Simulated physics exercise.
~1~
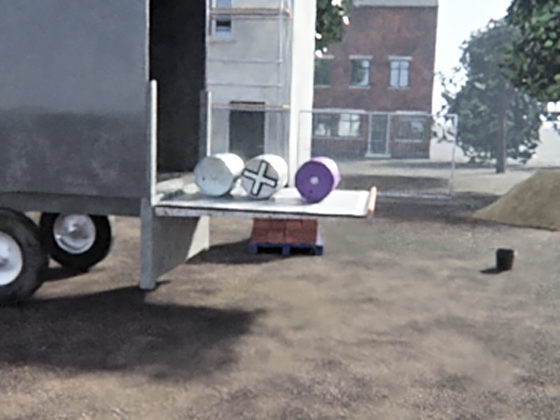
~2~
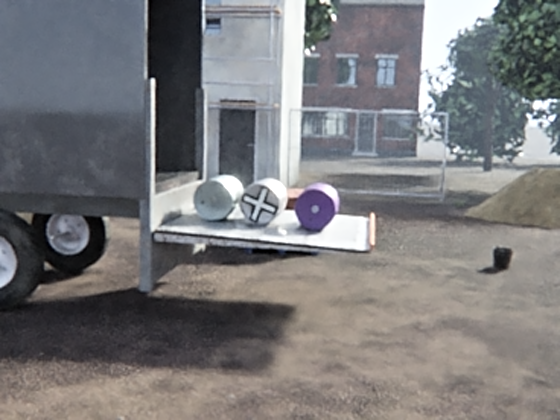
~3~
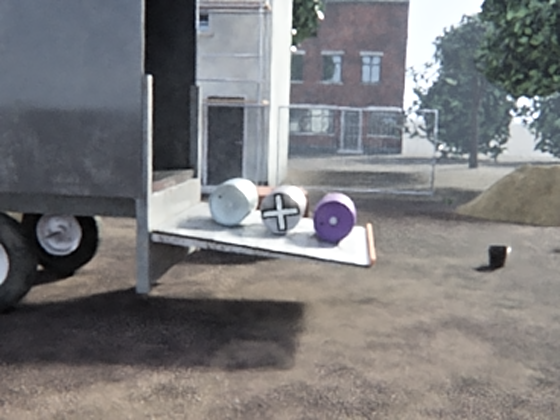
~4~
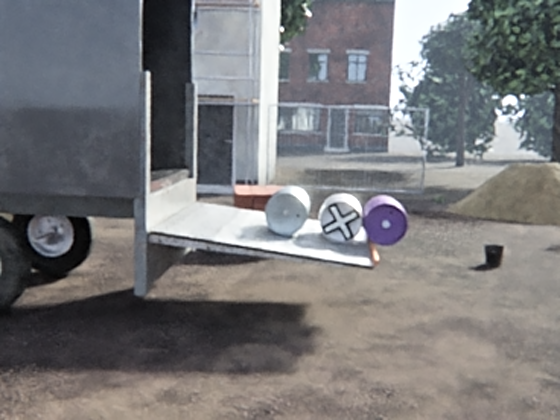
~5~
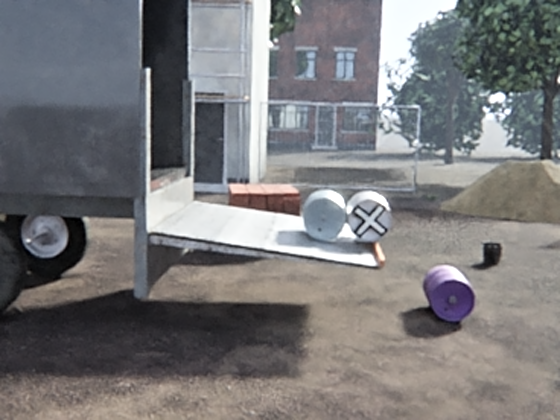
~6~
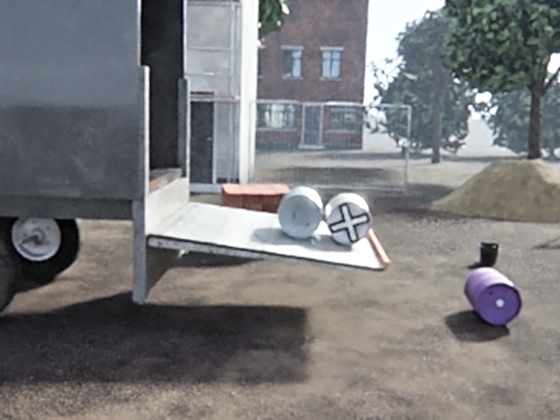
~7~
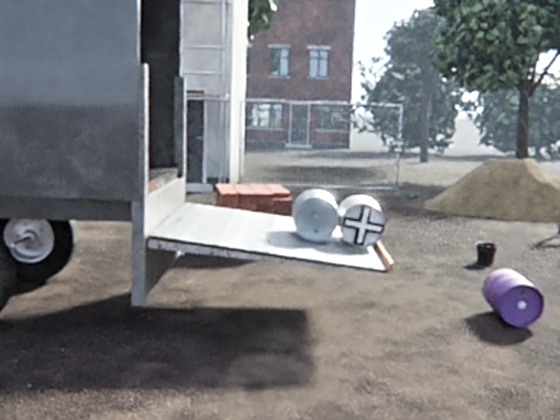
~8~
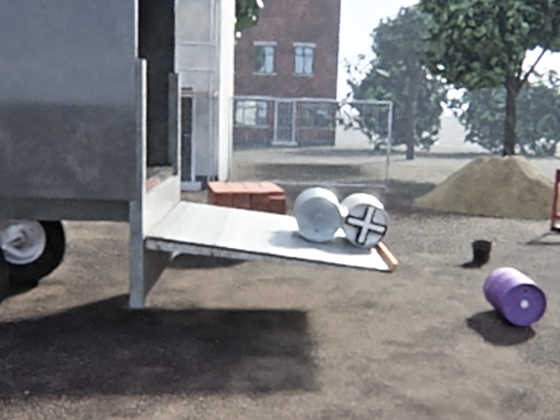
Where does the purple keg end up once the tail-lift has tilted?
It rolls off the edge of the plate and ends up lying on the ground to the right of the tail-lift.
